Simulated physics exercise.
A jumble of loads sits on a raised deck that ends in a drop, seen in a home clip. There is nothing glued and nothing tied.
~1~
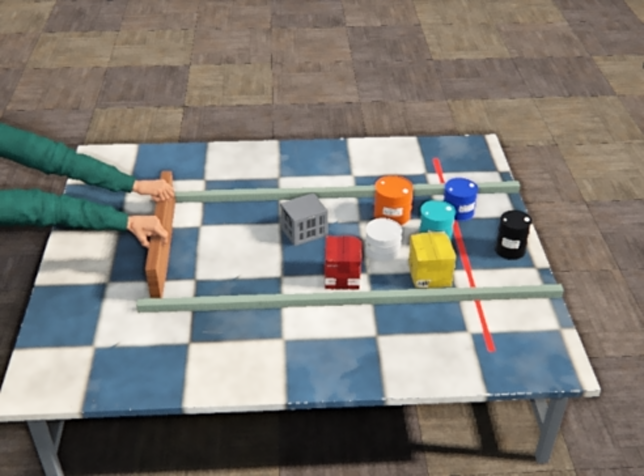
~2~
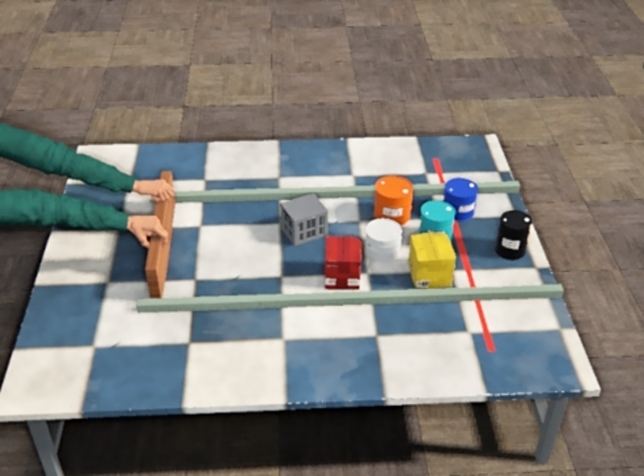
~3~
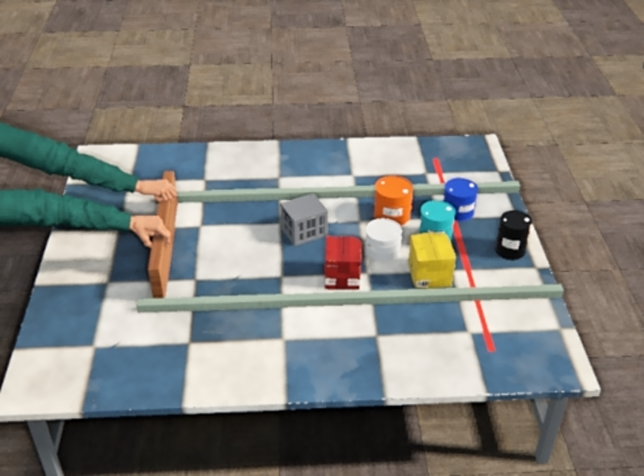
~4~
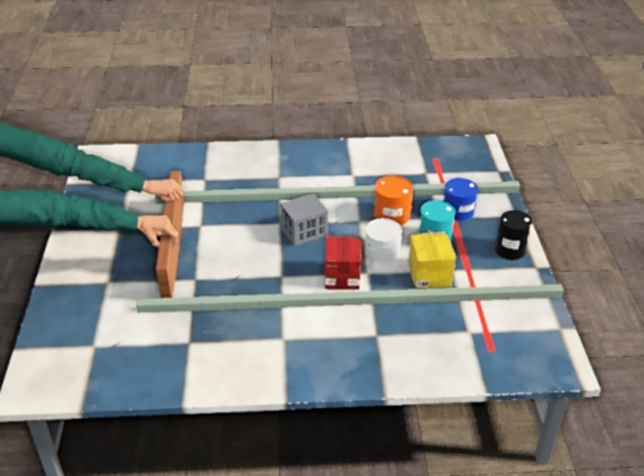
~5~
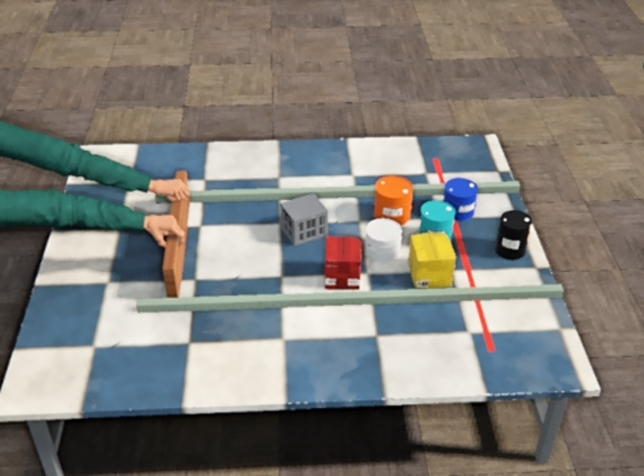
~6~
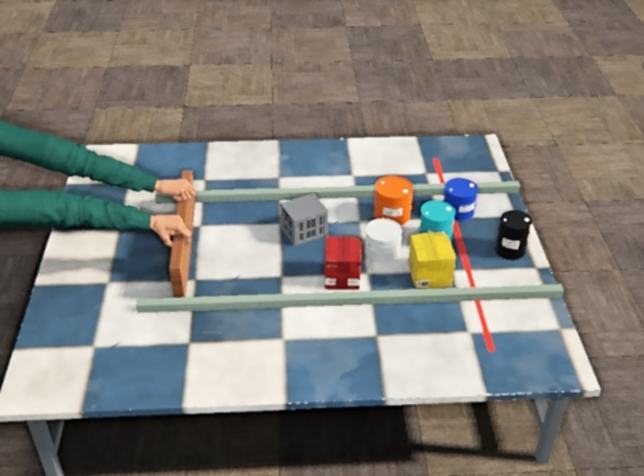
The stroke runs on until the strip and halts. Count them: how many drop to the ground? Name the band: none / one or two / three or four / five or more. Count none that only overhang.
Looks to me like the count going over is not a single one.
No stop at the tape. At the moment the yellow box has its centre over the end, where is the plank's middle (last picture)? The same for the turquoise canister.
Yellow box over the end: About (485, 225). Turquoise canister over the end: About (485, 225).
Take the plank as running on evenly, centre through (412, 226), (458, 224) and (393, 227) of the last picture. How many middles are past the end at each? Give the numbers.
Respectively, 0, 0 and 0.
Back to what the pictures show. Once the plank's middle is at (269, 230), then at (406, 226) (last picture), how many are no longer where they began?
Tally: 0; 6.
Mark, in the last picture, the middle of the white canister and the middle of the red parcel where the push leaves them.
The white canister ends at (481, 242) and the red parcel at (489, 262).
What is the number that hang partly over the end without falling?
The total would be 1.
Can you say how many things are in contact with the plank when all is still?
4 of them.
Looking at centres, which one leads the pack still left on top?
The black canister finishes nearest.
Soon after, none off yet; black canister at rest near (513, 235); blue canister at rest near (460, 199); turquoise canister at rest near (436, 225).
In the end, the number that fall off is zero.
